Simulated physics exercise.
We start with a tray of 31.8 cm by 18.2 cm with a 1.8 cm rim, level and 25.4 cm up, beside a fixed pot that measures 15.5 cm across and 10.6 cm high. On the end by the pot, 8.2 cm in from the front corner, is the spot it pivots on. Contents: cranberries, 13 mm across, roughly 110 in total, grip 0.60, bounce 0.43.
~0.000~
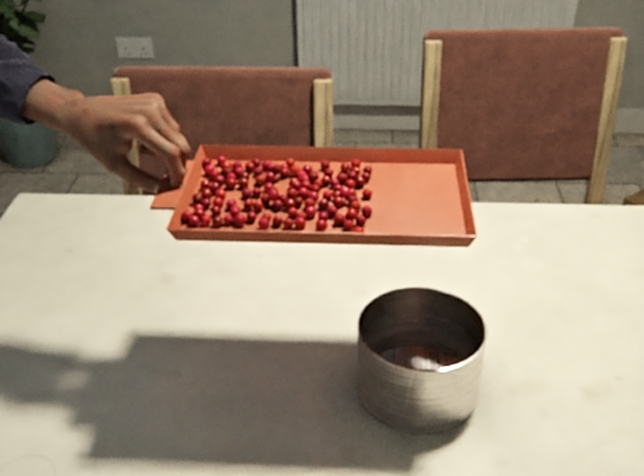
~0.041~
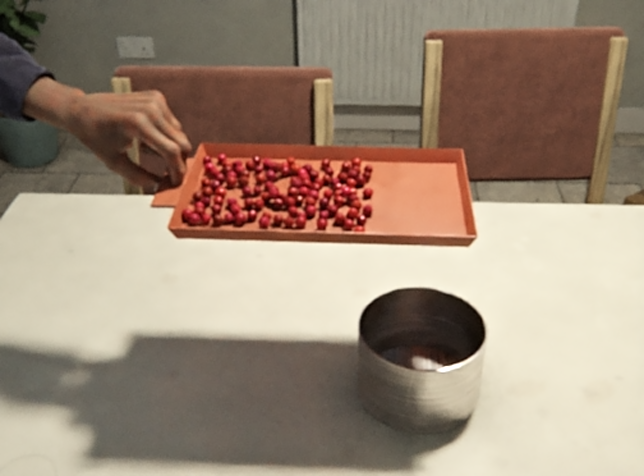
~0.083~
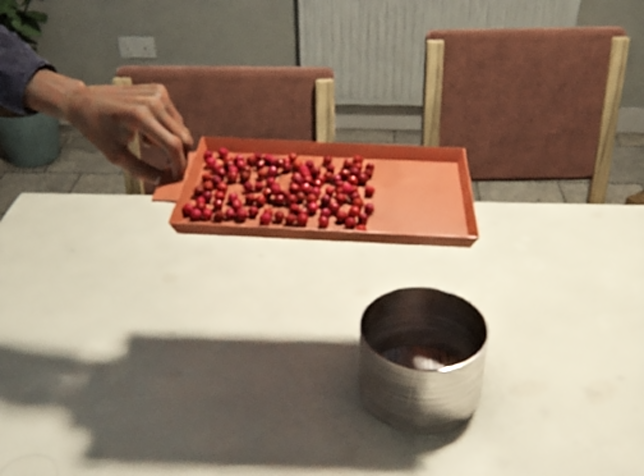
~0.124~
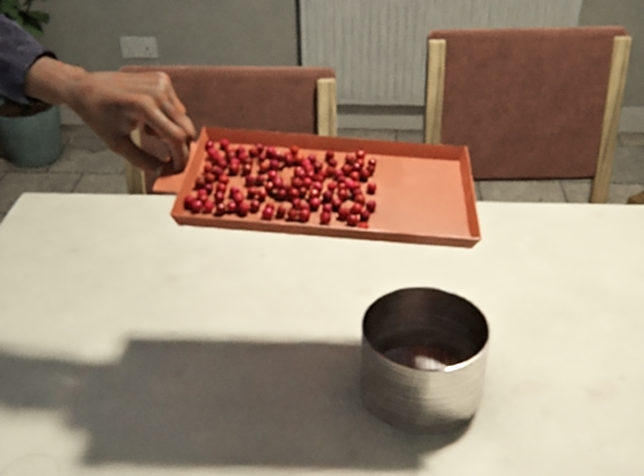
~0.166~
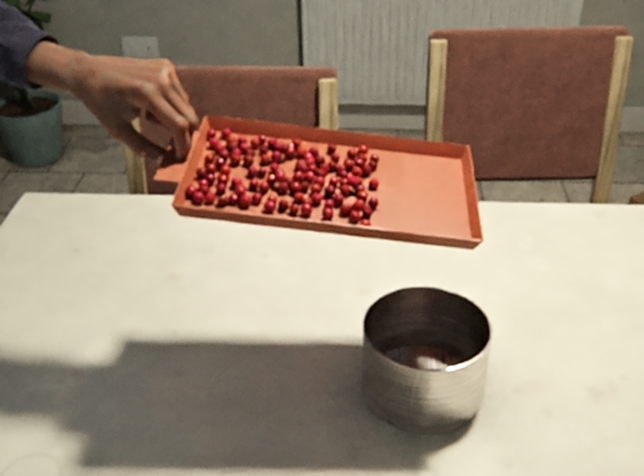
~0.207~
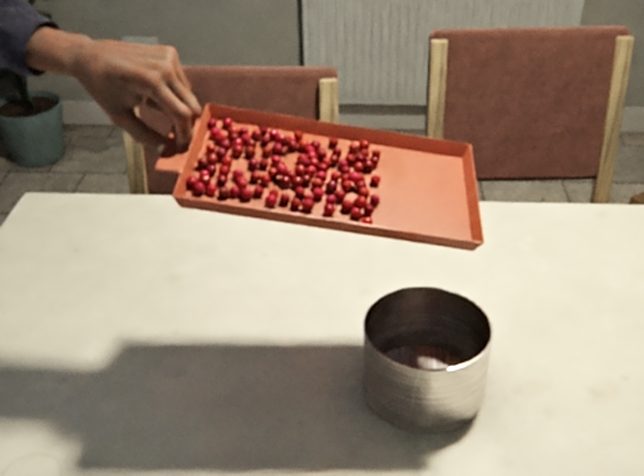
An orange tray of red berries slowly tilts as a hand raises its left end.
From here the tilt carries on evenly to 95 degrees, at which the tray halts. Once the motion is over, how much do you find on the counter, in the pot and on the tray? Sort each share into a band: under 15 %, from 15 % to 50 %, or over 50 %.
Counter: Over 50 %; pot: From 15 % to 50 %; left on the tray: Under 15 %.
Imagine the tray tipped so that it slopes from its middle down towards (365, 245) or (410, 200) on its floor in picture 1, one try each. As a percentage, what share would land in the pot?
The share comes to about 60 in a hundred, then about 0 in a hundred.
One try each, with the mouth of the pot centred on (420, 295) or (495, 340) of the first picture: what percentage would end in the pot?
0 % and 95 %.
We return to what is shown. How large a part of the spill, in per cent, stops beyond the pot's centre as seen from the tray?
I'd put it close to 100 per cent.
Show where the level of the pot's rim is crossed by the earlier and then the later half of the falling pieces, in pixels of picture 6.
(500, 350) or so first, later (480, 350).
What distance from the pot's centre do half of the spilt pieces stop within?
Some 20 cm, give or take.
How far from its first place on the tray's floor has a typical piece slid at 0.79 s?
16 cm.
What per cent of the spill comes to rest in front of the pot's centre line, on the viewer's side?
Estimate: Close to 80 per cent of the pieces.
After 0.79 s, tilt 50 degrees; the tray holds 95 %, the pot 0 %.
After 1.18 s, tilt 77 degrees; the tray holds 65 %, the pot 0 %.
After 1.66 s, tilt 95 degrees; the tray holds 0 %, the pot 30 %.
In the end, at 2.5 s, counter 70 %, pot 30 %, tray 0 %.
